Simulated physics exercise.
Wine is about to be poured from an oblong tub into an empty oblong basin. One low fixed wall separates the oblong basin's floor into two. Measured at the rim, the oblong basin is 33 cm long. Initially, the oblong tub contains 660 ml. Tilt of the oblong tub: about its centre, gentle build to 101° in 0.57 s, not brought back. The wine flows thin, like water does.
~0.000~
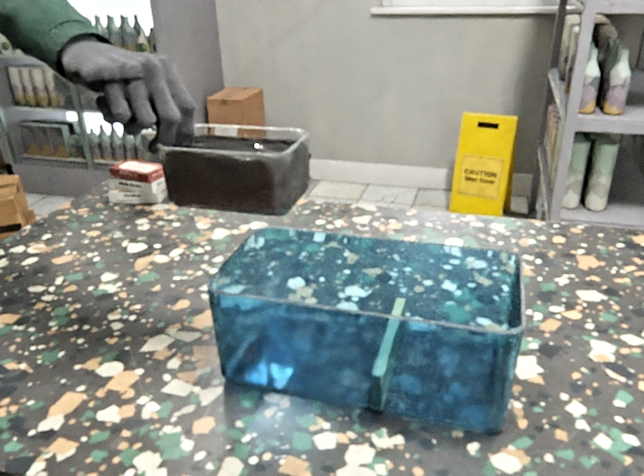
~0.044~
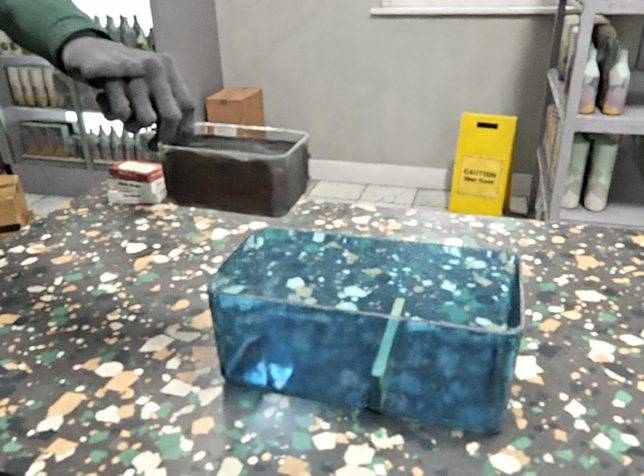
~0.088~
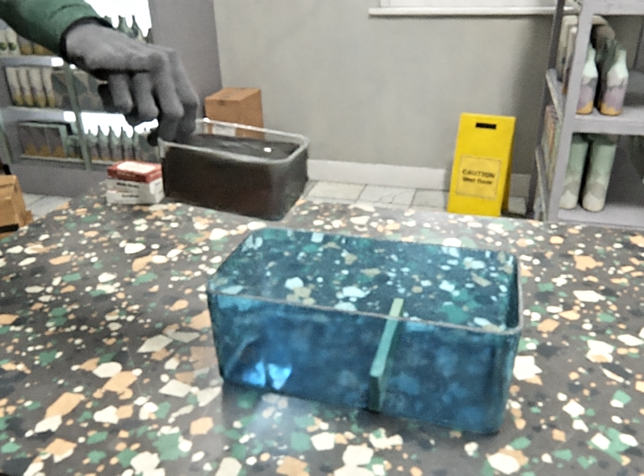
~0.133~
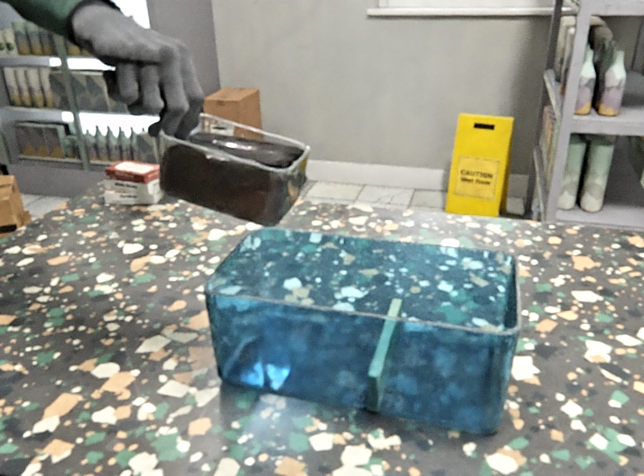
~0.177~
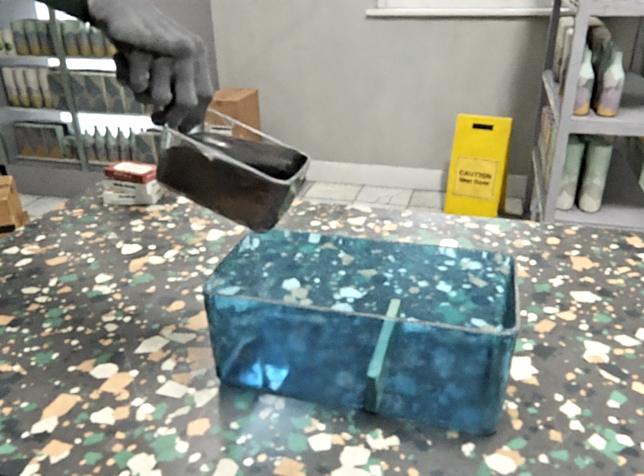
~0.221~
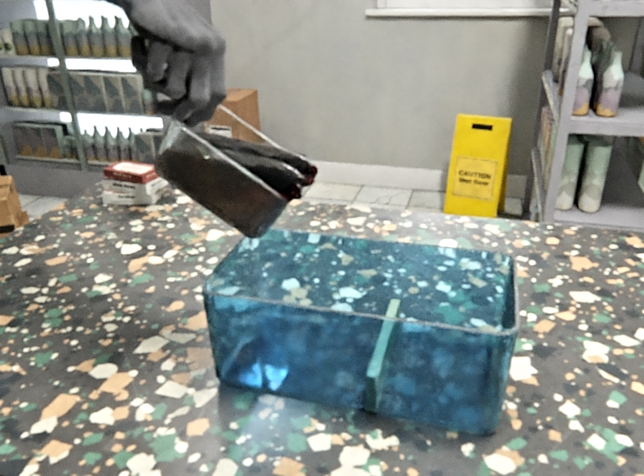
At the start, a gloved-looking grey hand holds a small tub of dark wine level behind an empty blue oblong basin on a speckled counter. The hand then shifts right as the tub tilts rightward, gently at first, then more steeply, and the dark wine reaches its lower rim.
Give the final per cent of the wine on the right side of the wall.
The right side ends with about 6 per cent.
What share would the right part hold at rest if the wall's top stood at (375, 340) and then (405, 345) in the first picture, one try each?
Around 20 and 15 percent, in that order.
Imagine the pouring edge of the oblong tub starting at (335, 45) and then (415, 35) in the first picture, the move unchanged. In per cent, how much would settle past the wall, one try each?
It comes to 65 per cent, and then 80 per cent.
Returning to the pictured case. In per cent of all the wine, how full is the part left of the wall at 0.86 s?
About 92 percent.
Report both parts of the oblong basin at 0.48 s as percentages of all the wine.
52 per cent left and 0 right, roughly.
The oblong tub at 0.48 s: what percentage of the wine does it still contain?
At that time about 18 in a hundred parts are still held.
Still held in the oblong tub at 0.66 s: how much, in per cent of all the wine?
Close to 4 percent of the total.
After 0.48 s the tilt is 94° and 18 per cent is still to pour, 52 is left of the wall and 0 right of it.
After 0.66 s the tilt is 101° and 4 per cent is still to pour, 92 is left of the wall and 1 right of it.
After 0.86 s the tilt is 101° and 1 per cent is still to pour, 92 is left of the wall and 6 right of it.
After 1.07 s the tilt is 101° and 0 per cent is still to pour, 93 is left of the wall and 6 right of it.
In the end 93 per cent lies left of the wall, 6 right of it and 1 outside.
